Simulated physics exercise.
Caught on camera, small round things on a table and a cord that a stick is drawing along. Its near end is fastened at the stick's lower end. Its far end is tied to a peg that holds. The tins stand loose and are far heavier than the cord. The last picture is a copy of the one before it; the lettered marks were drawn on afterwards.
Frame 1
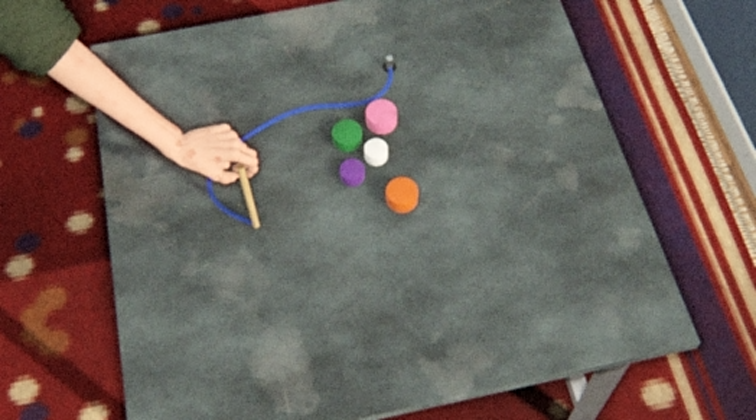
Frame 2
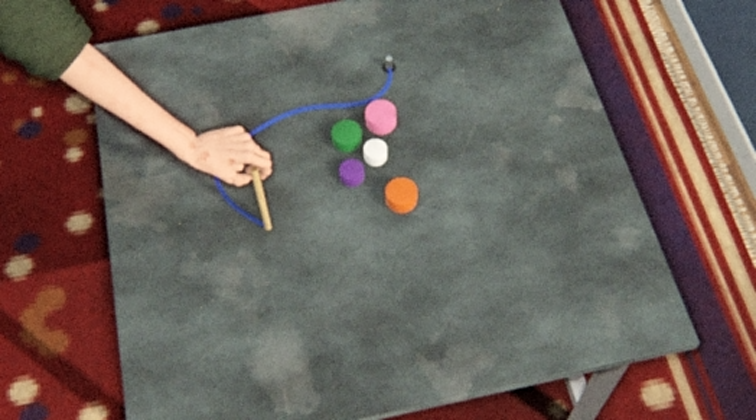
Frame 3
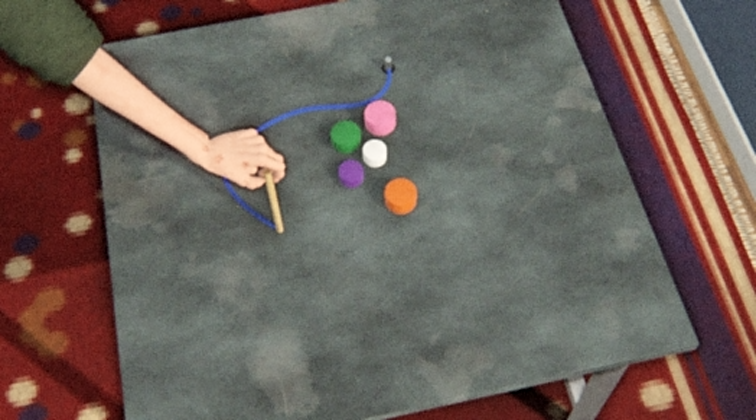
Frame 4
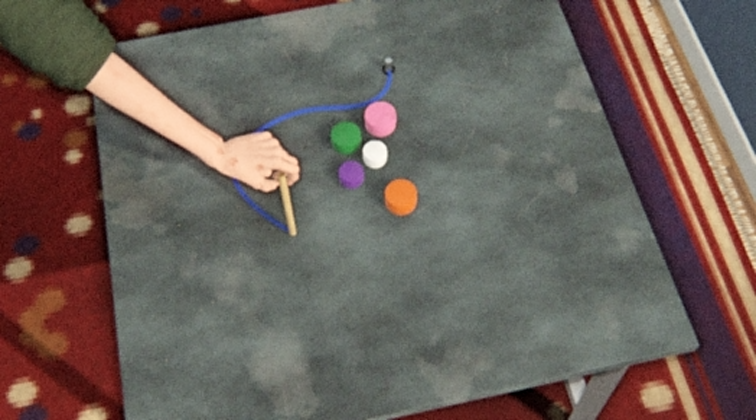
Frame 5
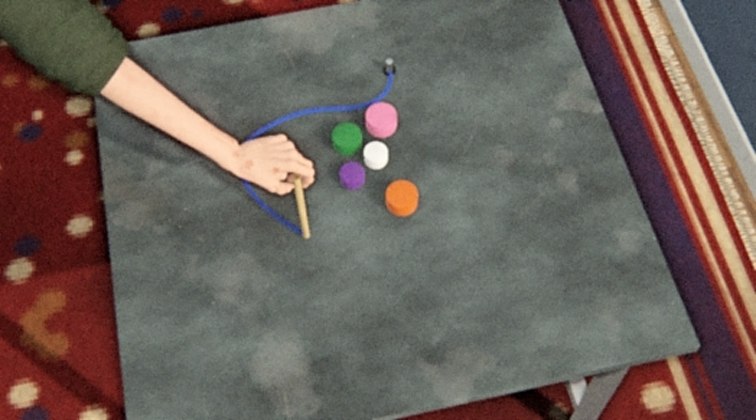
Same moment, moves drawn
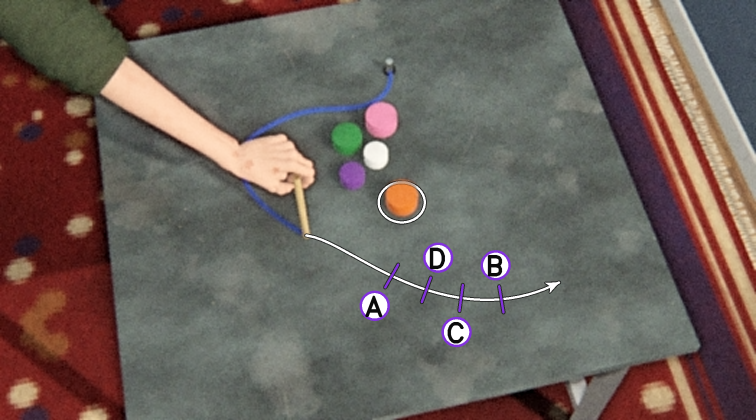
A hand in a dark green sleeve holds a short wooden stick at the left of a grey mottled tabletop, seen from above over a red patterned carpet. A blue cord curves from the stick's lower end to a small peg near the top, past green, pink, white, purple and orange round pieces. The hand draws the stick steadily rightward, the cord's near end following, while the pieces stay put.
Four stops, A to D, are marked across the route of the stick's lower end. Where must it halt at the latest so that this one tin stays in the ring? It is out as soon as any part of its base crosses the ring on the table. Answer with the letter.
At B, and not beyond.
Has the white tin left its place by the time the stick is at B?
Yes.
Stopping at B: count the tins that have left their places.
Three.
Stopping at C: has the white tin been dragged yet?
No.
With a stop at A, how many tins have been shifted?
By then, none.
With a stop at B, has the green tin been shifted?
Yes.
On the marked copy, A at (392, 276); B at (501, 299); C at (461, 298); D at (426, 290); the ring at (402, 202); the route from (306, 235) via (431, 291) to (559, 282).
Following B. Soon after the start, foot of the stick (371, 266); orange tin (402, 198).
Later, foot of the stick (437, 293); orange tin (402, 198).
In the end, foot of the stick (501, 300); purple tin (379, 172); white tin (393, 155); green tin (370, 144); orange tin (402, 198); the orange tin is still in its ring.
As for the rest, A is safe but short; C is safe but short; D is safe but short.
